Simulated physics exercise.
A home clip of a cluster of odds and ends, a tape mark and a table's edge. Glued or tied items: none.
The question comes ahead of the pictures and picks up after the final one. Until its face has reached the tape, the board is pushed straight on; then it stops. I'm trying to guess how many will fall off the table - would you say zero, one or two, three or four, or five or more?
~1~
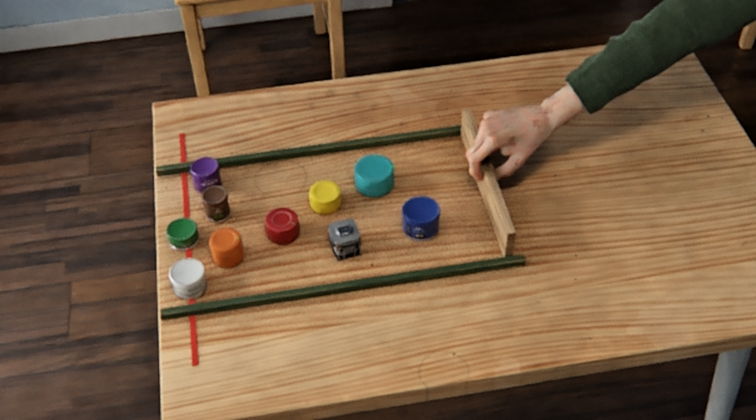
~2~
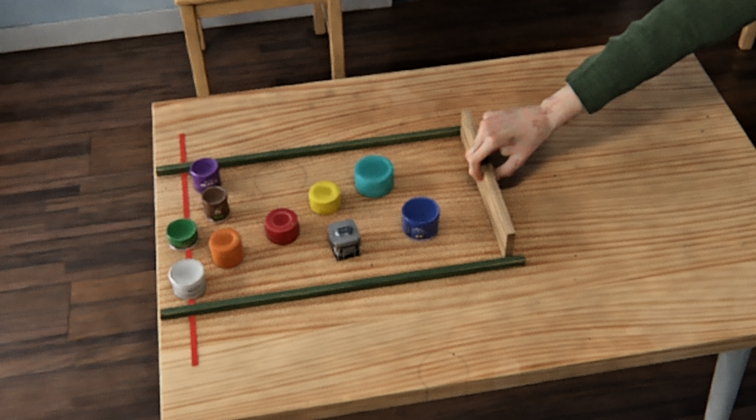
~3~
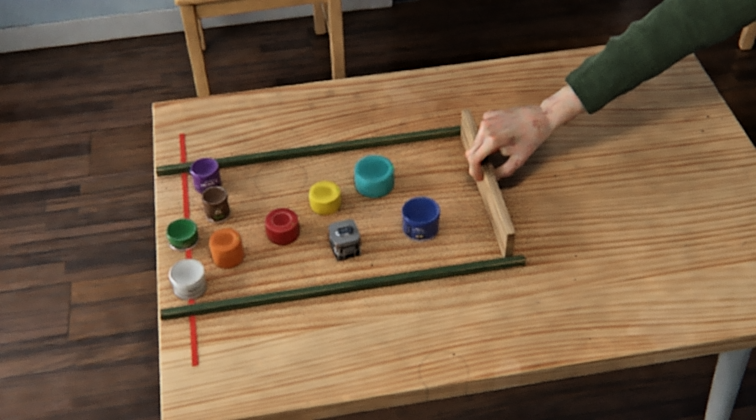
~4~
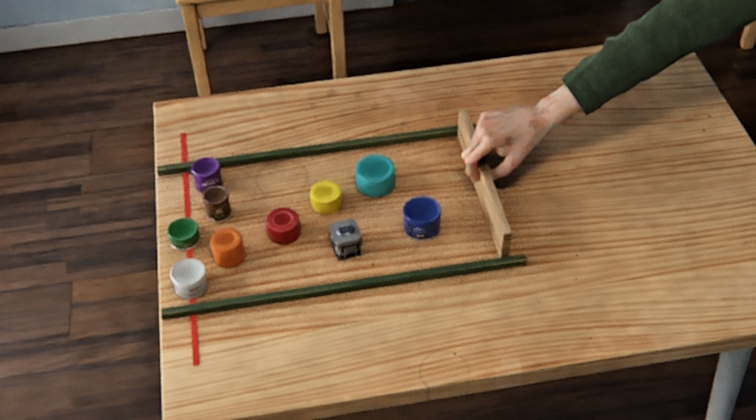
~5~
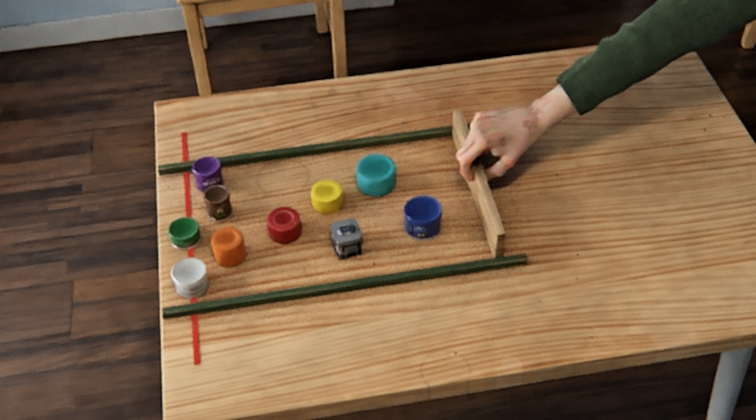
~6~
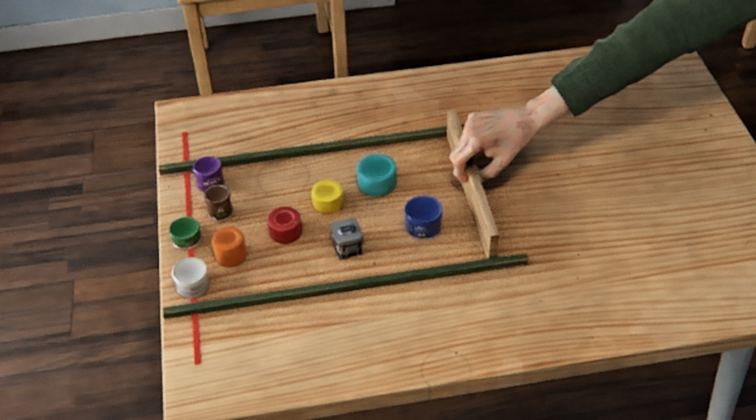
I expect that five pieces or more will leave the table.
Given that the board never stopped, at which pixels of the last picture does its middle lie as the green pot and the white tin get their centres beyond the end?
Roughly at (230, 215) and roughly at (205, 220).
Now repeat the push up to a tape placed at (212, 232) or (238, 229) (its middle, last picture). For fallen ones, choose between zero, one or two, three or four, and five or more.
Just one or two, then none.
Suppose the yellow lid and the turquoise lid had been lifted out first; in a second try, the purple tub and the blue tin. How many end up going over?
I'd say 3 the first time and 4 the second time.
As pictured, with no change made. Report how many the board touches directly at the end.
Count: 4.
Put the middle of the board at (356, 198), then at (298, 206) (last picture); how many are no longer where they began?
That makes 4 at the first spot and 6 at the second.
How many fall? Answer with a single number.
Count = 5.
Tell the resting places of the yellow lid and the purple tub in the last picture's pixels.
Yellow lid at (173, 226), purple tub at (167, 175).
Soon after, none off yet; green pot at rest near (185, 233); white tin at rest near (191, 278); purple tub at rest near (209, 175).
Then, none off yet; green pot moved a little near (168, 230); white tin at rest near (189, 281); purple tub moved a little near (196, 173).
By the end, the number that fall off is five or more; fallen, red lid, orange lid, brown pot, white tin and green pot.
